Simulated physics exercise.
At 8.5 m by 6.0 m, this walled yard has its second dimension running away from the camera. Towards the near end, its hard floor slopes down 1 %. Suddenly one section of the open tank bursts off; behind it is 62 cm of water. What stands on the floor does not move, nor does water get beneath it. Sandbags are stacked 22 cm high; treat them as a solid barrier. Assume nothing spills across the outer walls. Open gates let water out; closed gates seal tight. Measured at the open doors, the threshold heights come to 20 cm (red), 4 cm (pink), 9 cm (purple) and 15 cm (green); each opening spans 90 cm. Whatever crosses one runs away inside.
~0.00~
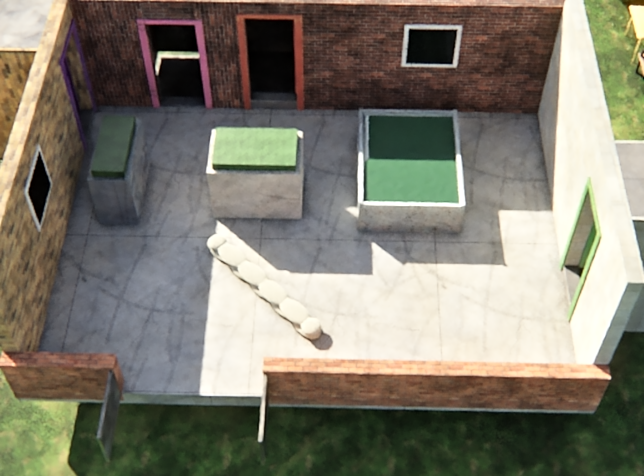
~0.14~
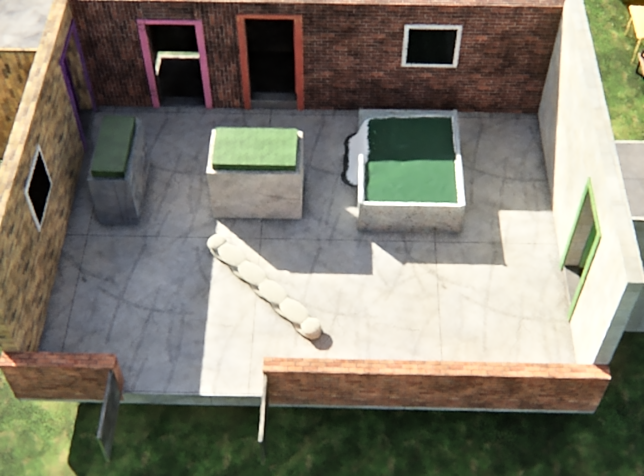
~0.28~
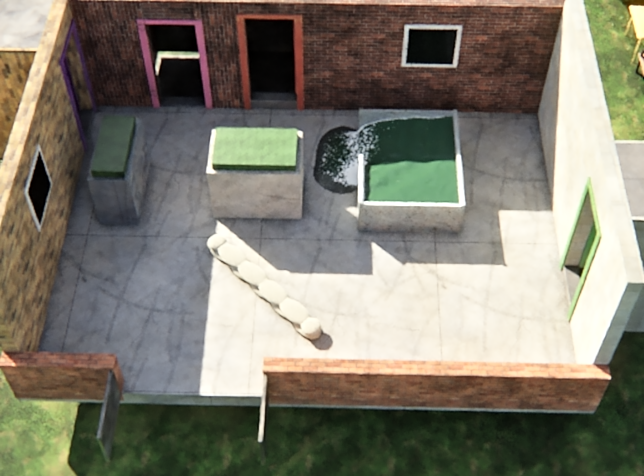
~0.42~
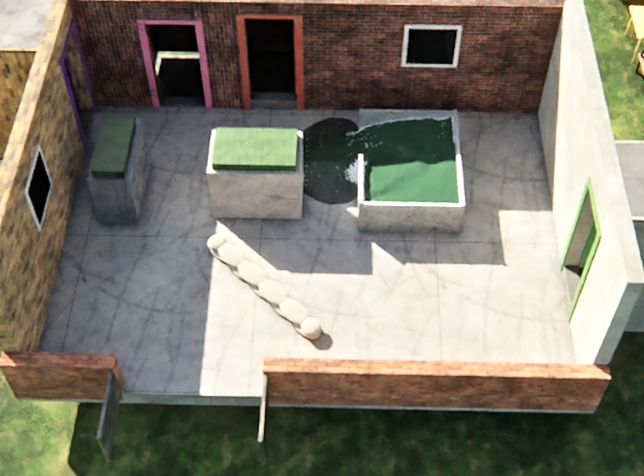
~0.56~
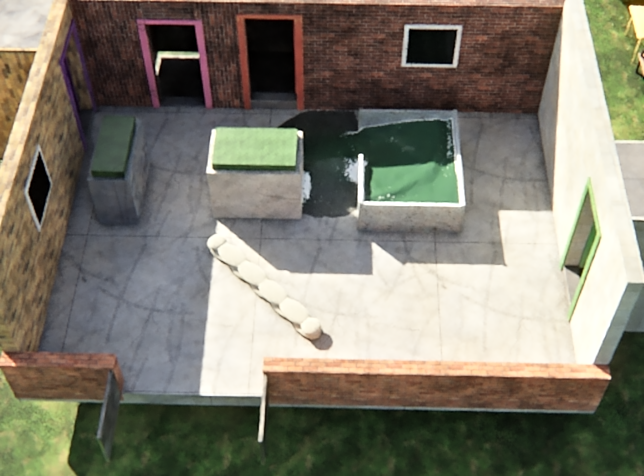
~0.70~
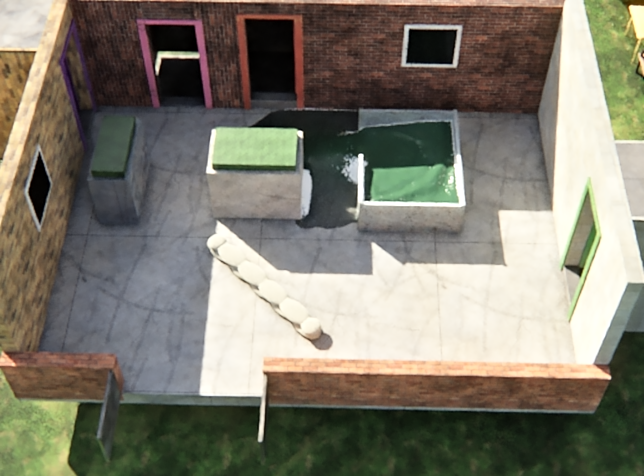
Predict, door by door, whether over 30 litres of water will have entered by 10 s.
As I see it, red door: Under the set amount, pink door: Past the set amount, purple door: Past the set amount, green door: Under the set amount.
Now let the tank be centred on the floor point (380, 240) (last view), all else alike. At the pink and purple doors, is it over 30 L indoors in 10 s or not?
Lab note: Pink door limit not exceeded; purple door limit not exceeded.
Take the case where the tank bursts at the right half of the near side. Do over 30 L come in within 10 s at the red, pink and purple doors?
Red falls short; pink falls short; purple falls short.
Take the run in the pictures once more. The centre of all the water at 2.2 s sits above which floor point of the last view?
I'd say somewhere around (328, 170).
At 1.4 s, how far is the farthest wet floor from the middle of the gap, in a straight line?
I'd say around 4.6 m from the gap.
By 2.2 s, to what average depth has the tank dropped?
Mean depth: About 32 cm.
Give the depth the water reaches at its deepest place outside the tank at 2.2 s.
Max depth: About 30 centimetres.
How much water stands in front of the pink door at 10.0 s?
The depth comes to around 7.0 centimetres.
After 1.4 s water covers 20 % of the floor and is deepest (30 cm) near (348, 151); red door 22 cm at the sill, 0 L in, pink door 5 cm at the sill, 0 L in, purple door not reached, green door not reached.
After 2.2 s water covers 30 % of the floor and is deepest (30 cm) near (93, 119); red door 17 cm at the sill, 0 L in, pink door 9 cm at the sill, 5 L in, purple door 27 cm at the sill, 10 L in, green door not reached.
After 3.5 s water covers 35 % of the floor and is deepest (30 cm) near (89, 140); red door 11 cm at the sill, 1 L in, pink door 6 cm at the sill, 15 L in, purple door 28 cm at the sill, 222 L in, green door not reached.
After 6.0 s water covers 55 % of the floor and is deepest (17 cm) near (154, 148); red door 7 cm at the sill, 1 L in, pink door 7 cm at the sill, 24 L in, purple door 16 cm at the sill, 379 L in, green door not reached.
After 10.0 s water covers 65 % of the floor and is deepest (9 cm) near (32, 377); red door 4 cm at the sill, 1 L in, pink door 7 cm at the sill, 77 L in, purple door 7 cm at the sill, 409 L in, green door 2 cm at the sill, 0 L in.
